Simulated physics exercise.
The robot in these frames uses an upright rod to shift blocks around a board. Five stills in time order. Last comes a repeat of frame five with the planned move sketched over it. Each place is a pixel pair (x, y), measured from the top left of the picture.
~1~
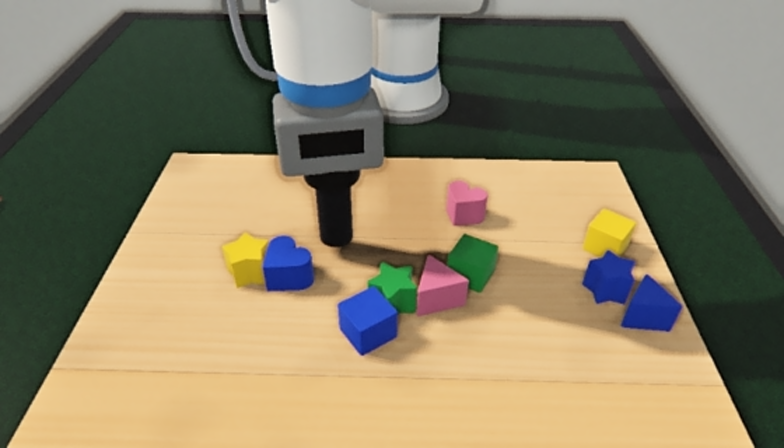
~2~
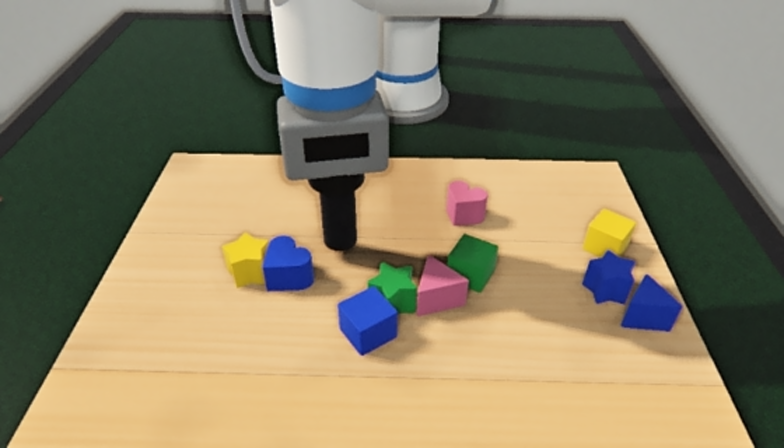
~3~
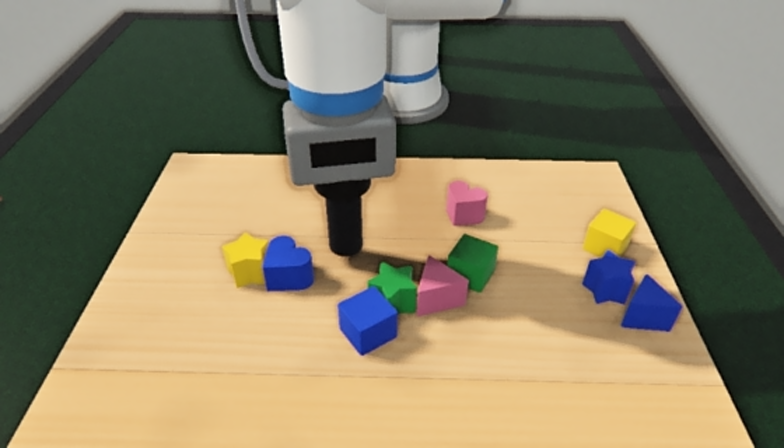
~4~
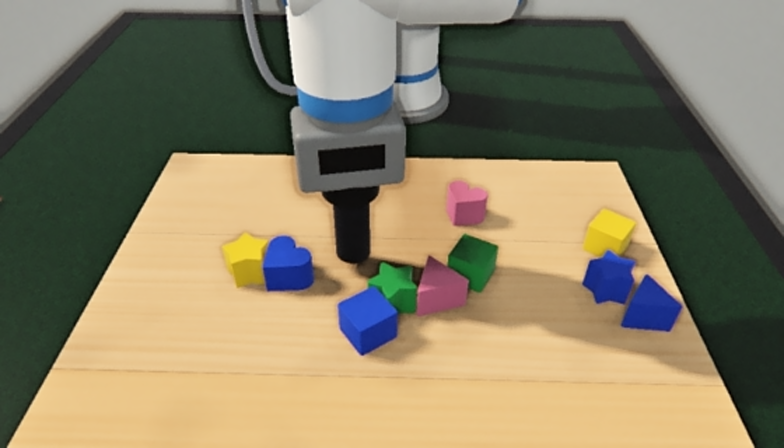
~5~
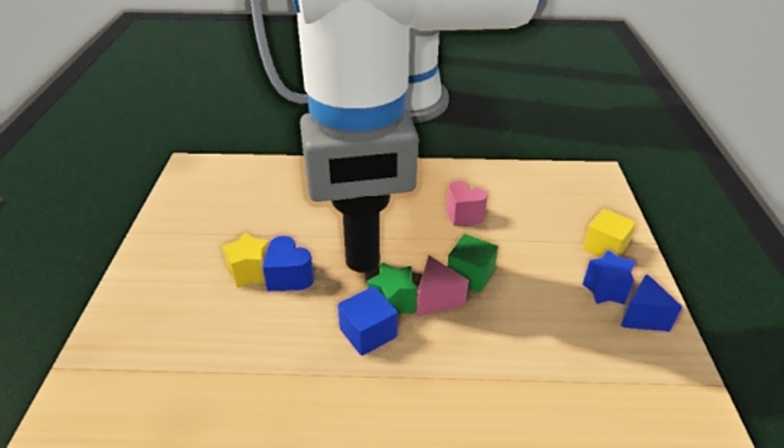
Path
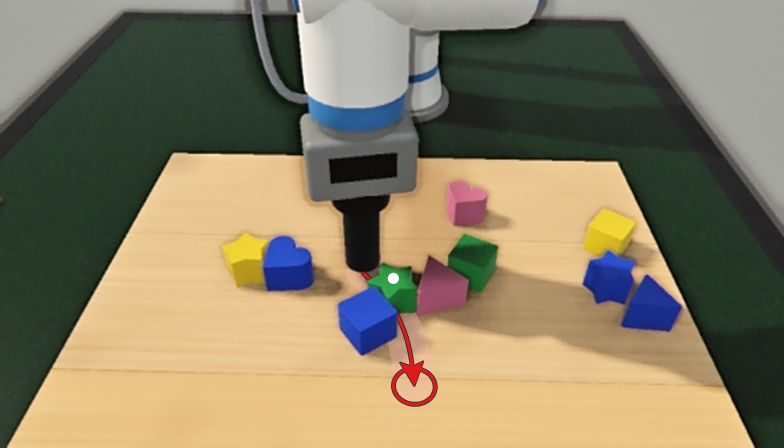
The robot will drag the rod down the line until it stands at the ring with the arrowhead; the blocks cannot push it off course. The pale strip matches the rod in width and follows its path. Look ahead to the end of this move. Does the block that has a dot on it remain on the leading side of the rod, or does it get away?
I'm fairly sure the block that has a dot on it slides away from the front of the rod at some point.
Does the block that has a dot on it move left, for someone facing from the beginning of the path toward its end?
I believe so.
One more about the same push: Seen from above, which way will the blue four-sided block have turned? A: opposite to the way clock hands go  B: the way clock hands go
Correct choice: B.
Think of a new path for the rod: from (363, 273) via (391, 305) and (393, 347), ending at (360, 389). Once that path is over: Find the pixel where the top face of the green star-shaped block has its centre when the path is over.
Its top middle is near (434, 329).
The line goes from (363, 273) through (389, 303) and (407, 340) to (414, 386); the dot is on the green star-shaped block.
The first path, step by step. One third of the way, rod (389, 291); green star-shaped block (415, 301), turned 15° clockwise; pink triangle (449, 280), turned 30° anticlockwise.
Two thirds of the way, rod (408, 329); blue four-sided block (363, 317), turned 15° clockwise; green star-shaped block (438, 337), turned 15° clockwise; pink triangle (450, 280), turned 35° anticlockwise.
At the end, rod (415, 374); blue heart unmoved; blue four-sided block (362, 317), turned 20° clockwise; green star-shaped block (458, 365), turned 20° anticlockwise; pink triangle (450, 280), turned 35° anticlockwise.
